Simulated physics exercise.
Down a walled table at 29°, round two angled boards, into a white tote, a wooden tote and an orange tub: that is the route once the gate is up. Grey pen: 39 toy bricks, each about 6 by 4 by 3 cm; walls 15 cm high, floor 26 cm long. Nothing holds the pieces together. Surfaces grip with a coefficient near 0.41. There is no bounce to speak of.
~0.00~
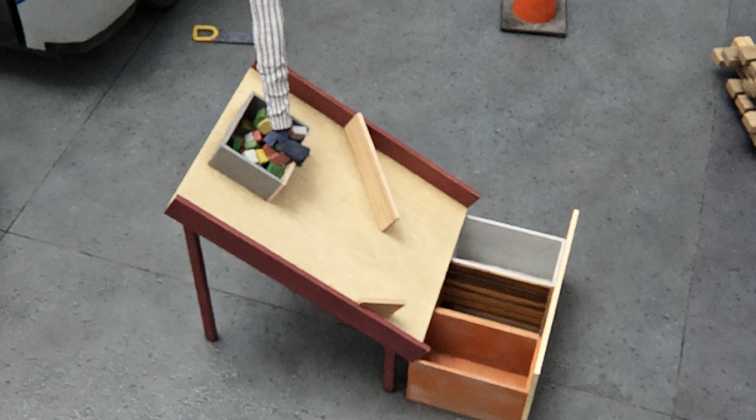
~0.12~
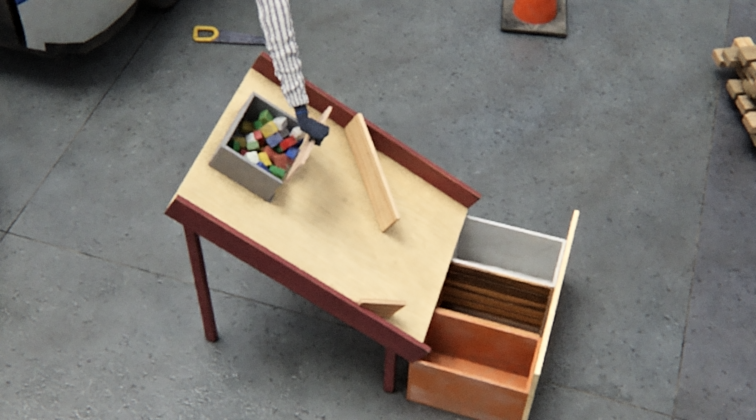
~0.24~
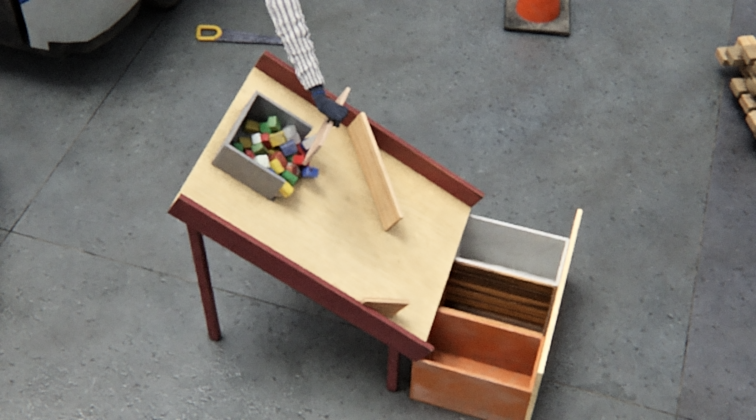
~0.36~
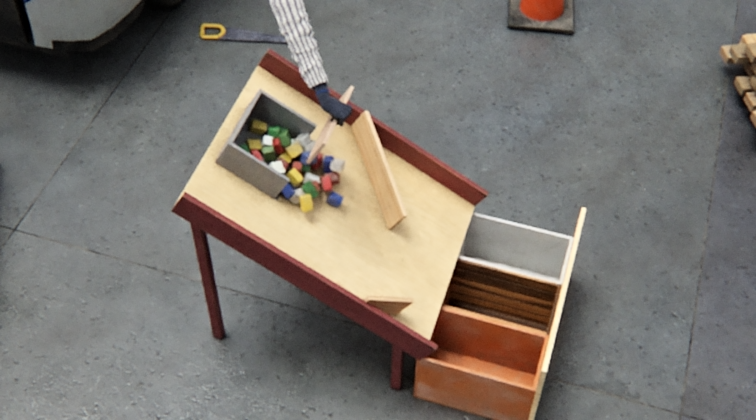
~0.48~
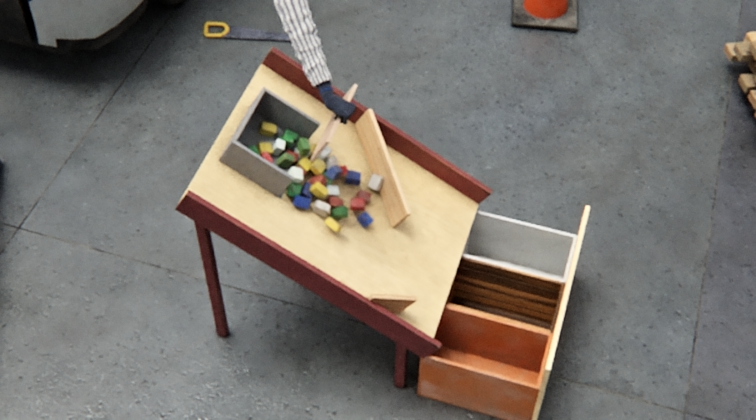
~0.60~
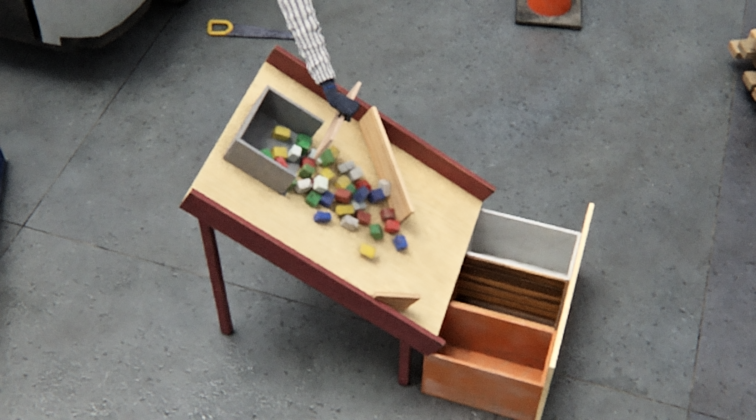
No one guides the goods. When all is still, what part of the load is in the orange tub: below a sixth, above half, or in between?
Expect a sixth to a half of the load in the orange tub.
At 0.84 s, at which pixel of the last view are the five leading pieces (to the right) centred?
At about (451, 285).
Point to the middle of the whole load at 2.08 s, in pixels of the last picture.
Near (504, 336).
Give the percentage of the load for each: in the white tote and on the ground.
About 0 and 0 per cent.
After 0.84 s, 1 still in the grey pen, 1 in the wooden tote, 36 on the slope and 1 in the air.
After 1.13 s, 5 in the wooden tote, 3 in the orange tub, 28 on the slope and 3 in the air.
After 1.55 s, 8 in the wooden tote, 10 in the orange tub, 19 on the slope and 2 in the air.
Final count (at 2.08 s), 15 in the wooden tote, 14 in the orange tub and 10 on the slope. Asked share, 14 of 39, 36 per cent.
